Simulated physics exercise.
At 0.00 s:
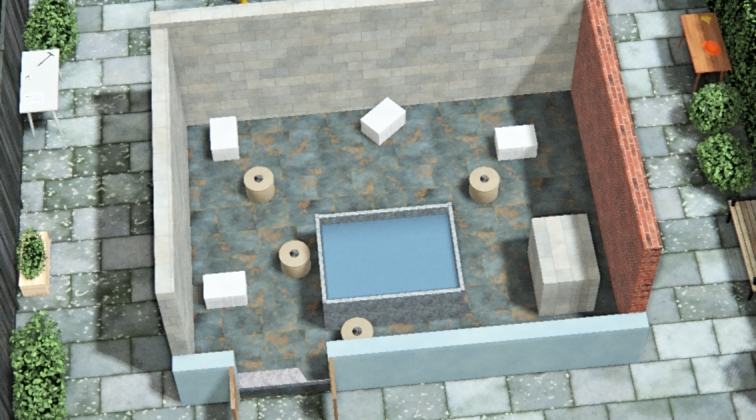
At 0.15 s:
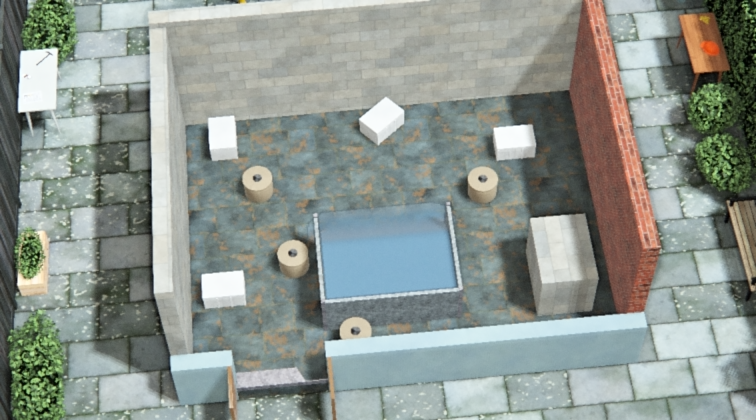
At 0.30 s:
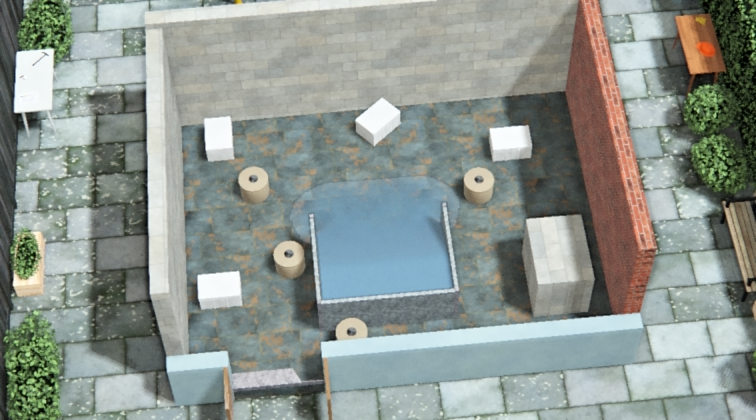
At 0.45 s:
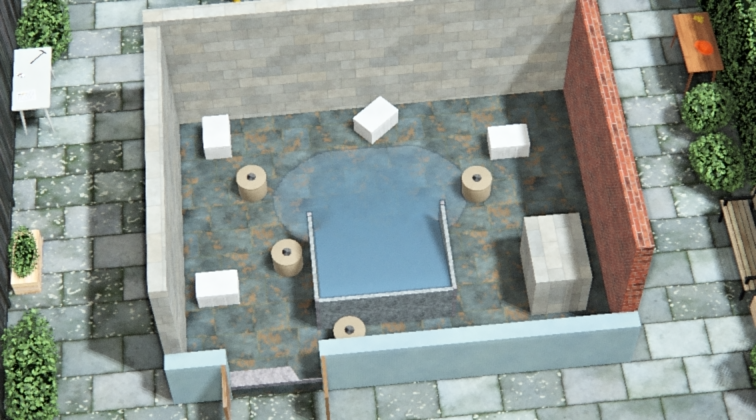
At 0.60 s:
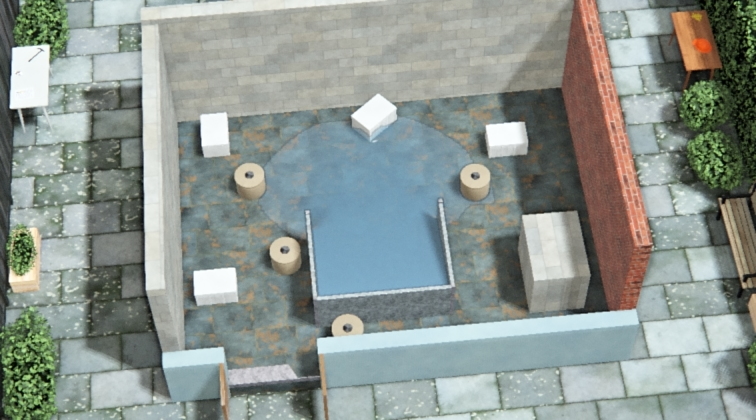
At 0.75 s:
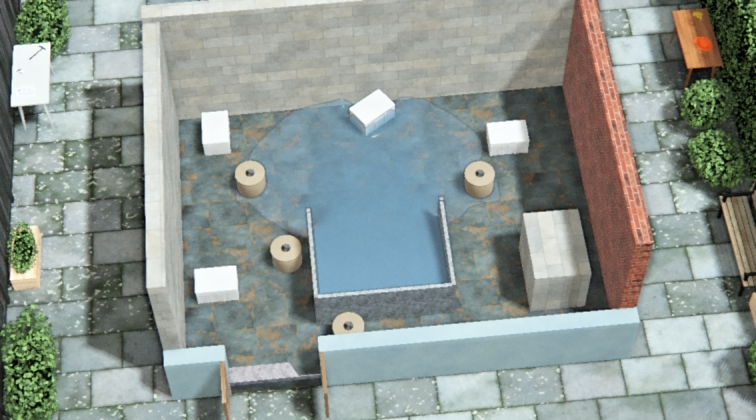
Water spreading from the open far side of a raised tank across a walled court, nudging a white crate and a tub.
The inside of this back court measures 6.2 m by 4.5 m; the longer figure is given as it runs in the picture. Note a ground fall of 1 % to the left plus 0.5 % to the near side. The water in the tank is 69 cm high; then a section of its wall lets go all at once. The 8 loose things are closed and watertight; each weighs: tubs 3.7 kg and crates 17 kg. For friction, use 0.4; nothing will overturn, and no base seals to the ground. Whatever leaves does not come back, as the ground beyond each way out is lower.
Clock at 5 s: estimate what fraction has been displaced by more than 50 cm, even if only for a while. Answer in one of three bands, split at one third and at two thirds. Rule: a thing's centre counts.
Two thirds or more.
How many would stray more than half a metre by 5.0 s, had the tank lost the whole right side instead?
Then it comes to 4.
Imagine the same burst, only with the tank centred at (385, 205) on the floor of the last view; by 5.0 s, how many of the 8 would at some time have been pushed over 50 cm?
6.
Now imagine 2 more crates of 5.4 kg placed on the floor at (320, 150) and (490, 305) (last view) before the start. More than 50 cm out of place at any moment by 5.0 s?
Result in order: Exceeded; not exceeded.
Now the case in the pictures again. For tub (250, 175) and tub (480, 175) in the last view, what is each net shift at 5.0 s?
The first one washed out, the second one 140 cm.
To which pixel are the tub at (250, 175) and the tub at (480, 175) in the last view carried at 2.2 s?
They end up about (196, 177) and (512, 170) in the last view.
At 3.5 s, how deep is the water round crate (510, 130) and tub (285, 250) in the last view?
Roughly 10 and 2 cm.
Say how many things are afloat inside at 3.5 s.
At that time the total is 3.
After 1.1 s 0 of 8 are over 50 cm from their spots; 1 afloat.
After 2.2 s 4 of 8 are over 50 cm from their spots; 2 afloat.
After 3.5 s 6 of 8 are over 50 cm from their spots; 3 afloat.
After 5.0 s 7 of 8 are over 50 cm from their spots, and 7 have been at some point; 5 afloat.
